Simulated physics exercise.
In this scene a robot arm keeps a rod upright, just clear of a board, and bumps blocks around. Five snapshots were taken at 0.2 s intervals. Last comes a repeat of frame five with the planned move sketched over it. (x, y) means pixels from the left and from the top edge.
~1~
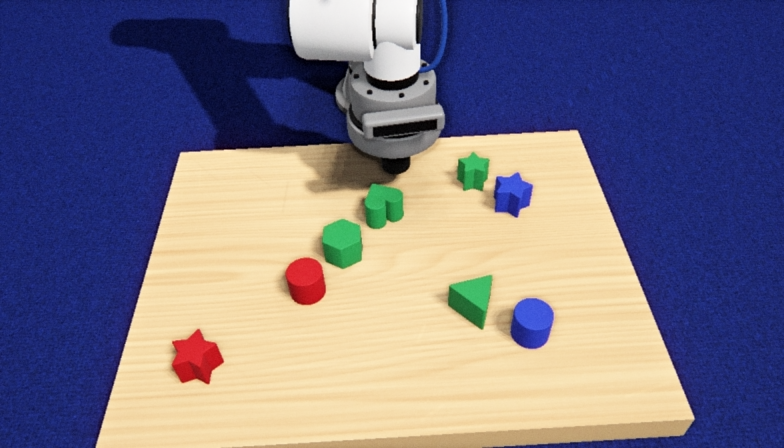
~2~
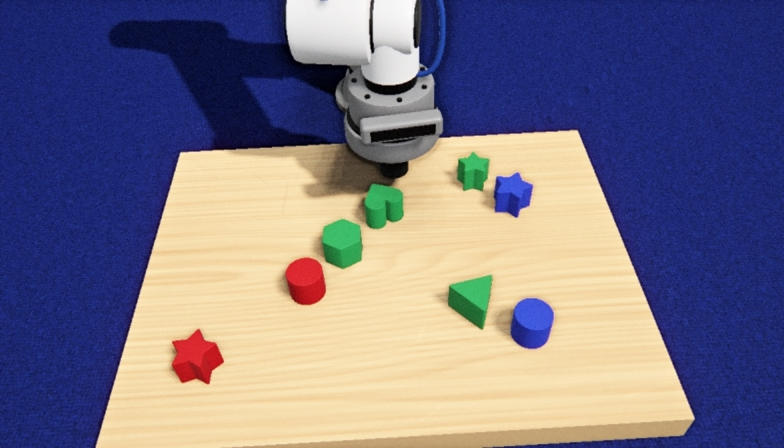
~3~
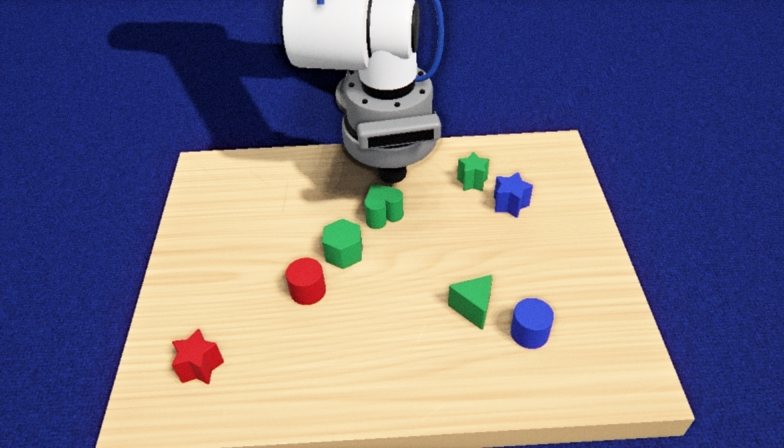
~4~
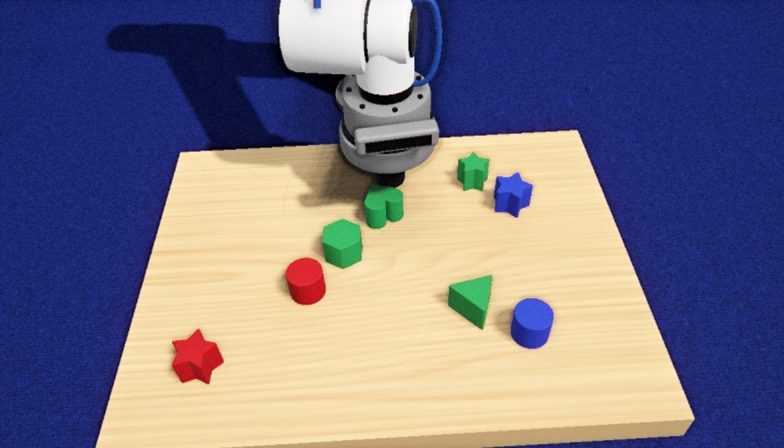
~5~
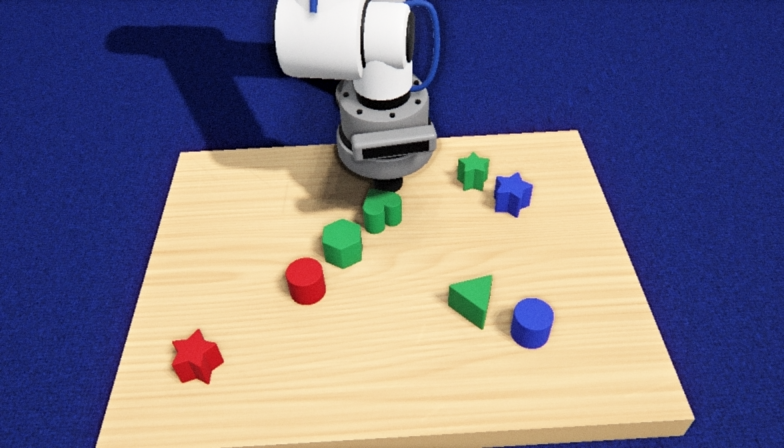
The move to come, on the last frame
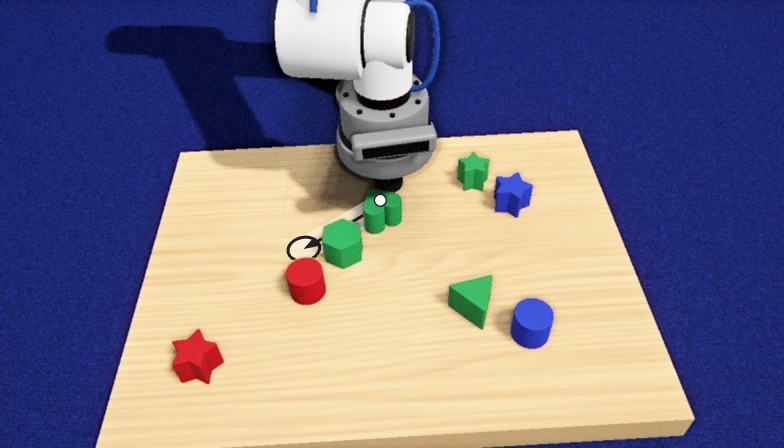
Robot arm inching toward the viewer above a wooden board, nudging a green heart-shaped block slightly while the other blocks stay still.
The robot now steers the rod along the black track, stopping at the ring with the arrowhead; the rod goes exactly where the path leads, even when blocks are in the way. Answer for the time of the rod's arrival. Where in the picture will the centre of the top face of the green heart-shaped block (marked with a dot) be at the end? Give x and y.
It is going to be at (367, 219).
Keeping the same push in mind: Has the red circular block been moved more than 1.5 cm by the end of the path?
No, that is not what happens.
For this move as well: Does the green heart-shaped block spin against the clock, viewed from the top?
Yes, that is how it ends up.
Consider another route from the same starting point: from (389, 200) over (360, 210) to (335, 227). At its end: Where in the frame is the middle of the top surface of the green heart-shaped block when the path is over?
Final place: (365, 213).
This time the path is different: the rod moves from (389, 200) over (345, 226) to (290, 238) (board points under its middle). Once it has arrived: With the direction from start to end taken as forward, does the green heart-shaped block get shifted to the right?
I believe not.
Path on the board, straight from (389, 200) to (304, 249); the dot is on the green heart-shaped block.
On the path given first. One third of the way, rod at (360, 201); green hexagon at (341, 236), turned 15° clockwise; green heart-shaped block at (369, 217), turned 40° anticlockwise.
Two thirds of the way, rod at (332, 217); green hexagon at (341, 237), turned 20° clockwise; green heart-shaped block at (367, 219), turned 55° anticlockwise.
At the end, rod at (301, 234); red circular block in place; green hexagon at (338, 240); green heart-shaped block at (367, 219), turned 55° anticlockwise.
